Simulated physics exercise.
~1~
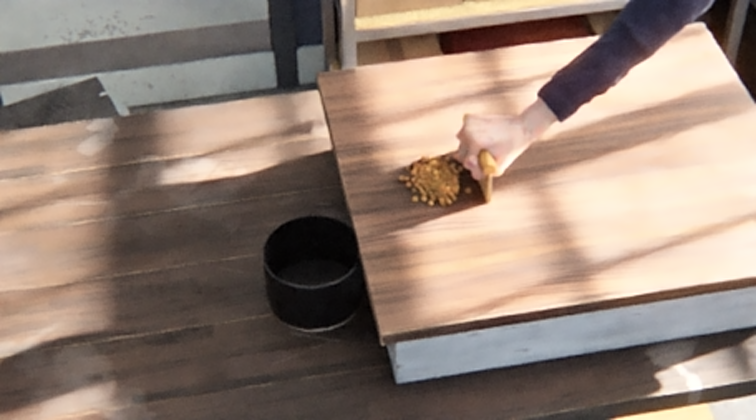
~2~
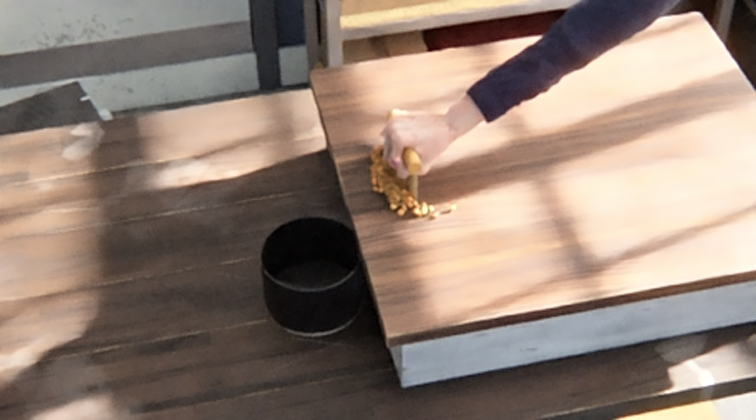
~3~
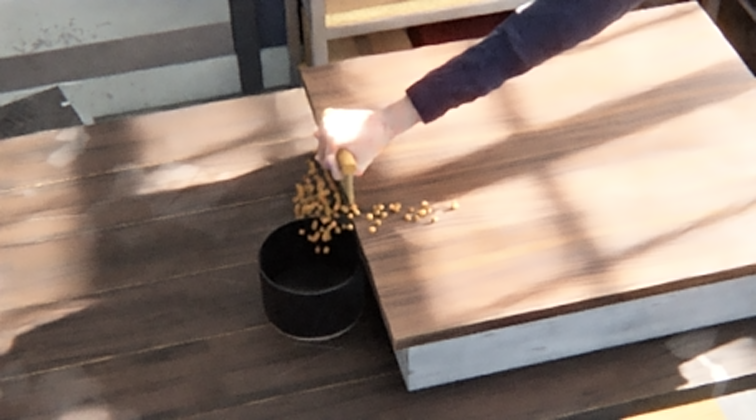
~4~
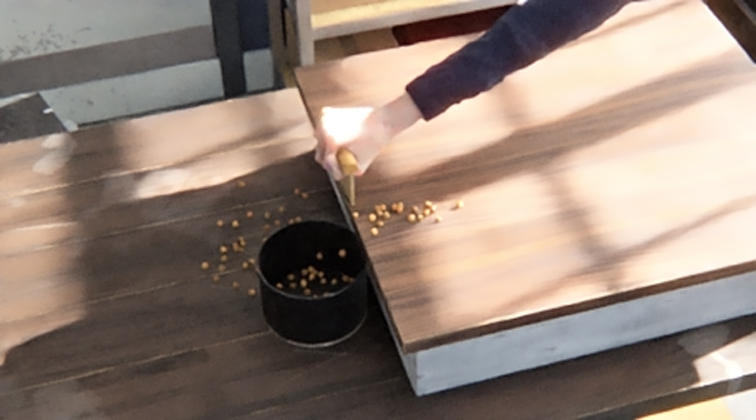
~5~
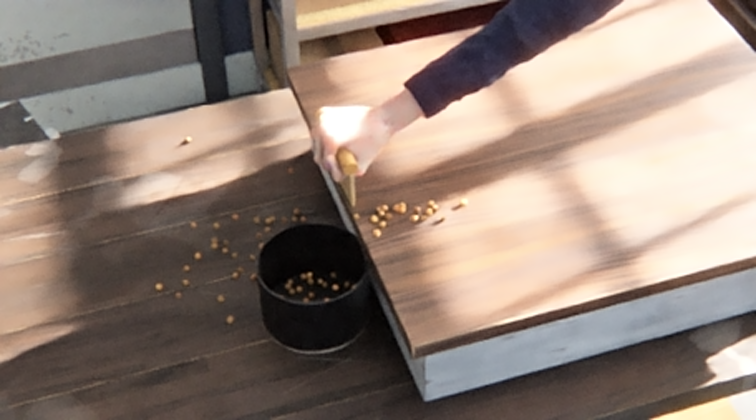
Roasted chickpeas being scraped left off a wooden board by hand, some dropping into a black pot, most scattering, a few staying.
